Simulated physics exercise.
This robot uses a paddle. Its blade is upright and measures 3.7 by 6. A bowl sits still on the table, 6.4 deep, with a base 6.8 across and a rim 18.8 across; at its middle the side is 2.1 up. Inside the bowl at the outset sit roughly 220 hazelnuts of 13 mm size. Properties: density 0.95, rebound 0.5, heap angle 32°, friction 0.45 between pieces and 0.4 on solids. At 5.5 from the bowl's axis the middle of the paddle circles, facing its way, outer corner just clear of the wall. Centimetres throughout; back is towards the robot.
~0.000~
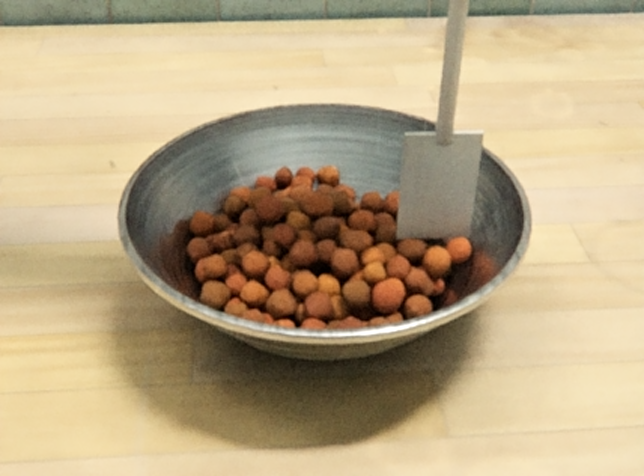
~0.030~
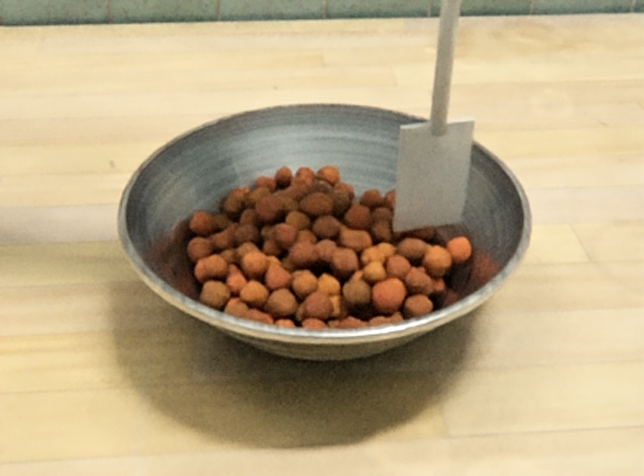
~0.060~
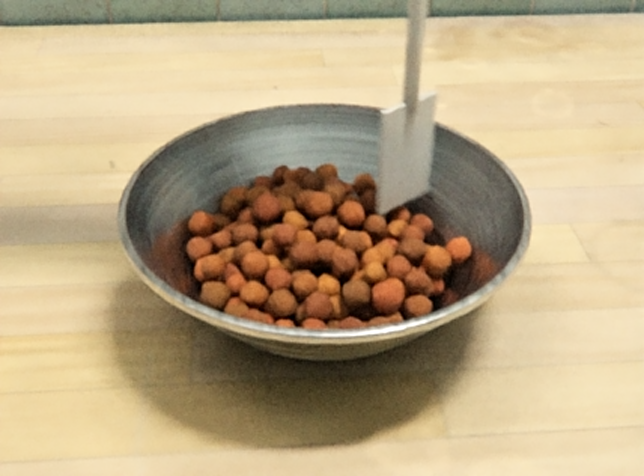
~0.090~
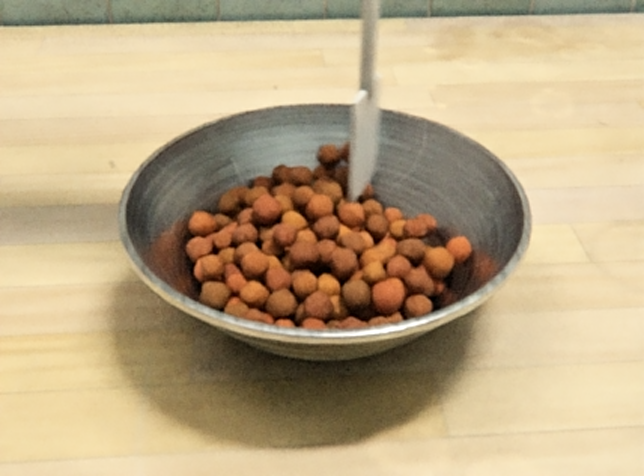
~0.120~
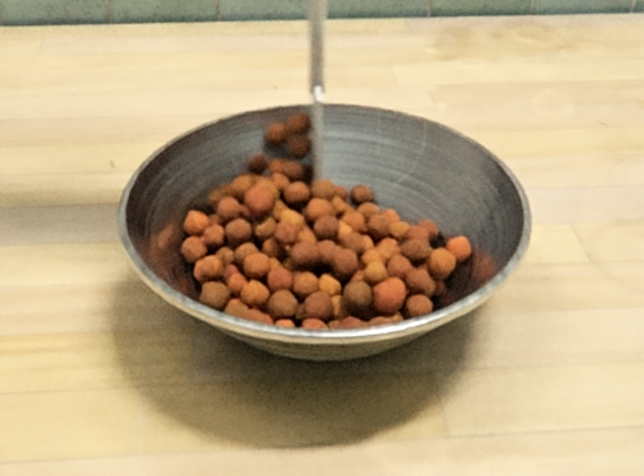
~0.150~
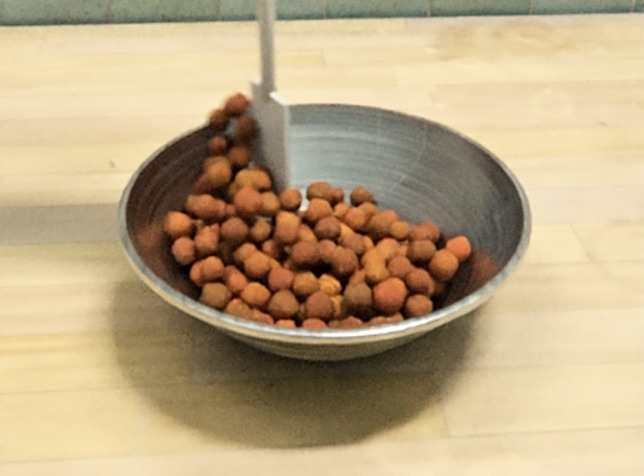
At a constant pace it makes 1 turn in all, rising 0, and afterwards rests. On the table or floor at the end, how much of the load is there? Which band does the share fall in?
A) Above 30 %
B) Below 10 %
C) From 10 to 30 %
From 10 to 30 % (C).
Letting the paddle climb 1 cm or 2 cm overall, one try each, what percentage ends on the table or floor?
Some 10 and some 5 per cent.
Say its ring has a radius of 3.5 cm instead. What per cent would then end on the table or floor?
That would give close to 15 per cent.
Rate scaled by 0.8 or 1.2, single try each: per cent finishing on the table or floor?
Roughly 10 and 25 per cent.
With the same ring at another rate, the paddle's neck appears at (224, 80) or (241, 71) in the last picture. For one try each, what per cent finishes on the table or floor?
Some 25 and 20 per cent.
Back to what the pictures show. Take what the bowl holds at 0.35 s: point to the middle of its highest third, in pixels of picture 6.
Near (380, 273).
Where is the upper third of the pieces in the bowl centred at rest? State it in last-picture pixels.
Roughly at pixel (339, 241).
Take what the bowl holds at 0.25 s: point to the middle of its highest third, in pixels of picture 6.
I'd put it at around (263, 277).
After 0.25 s, 207° round, highest piece 10 above the table; 214 in the bowl, 7 in flight or on the tool.
After 0.35 s, 297° round, highest piece 11 above the table; 193 in the bowl, 7 on the table or floor, 21 in flight or on the tool.
After 0.60 s, 0° round, highest piece 6 above the table; 182 in the bowl, 39 on the table or floor.
After 1.30 s, 0° round, highest piece 5 above the table; 182 in the bowl, 39 on the table or floor.
At rest, 182 in the bowl, 39 on the table or floor. That is 18 % on the table or floor.
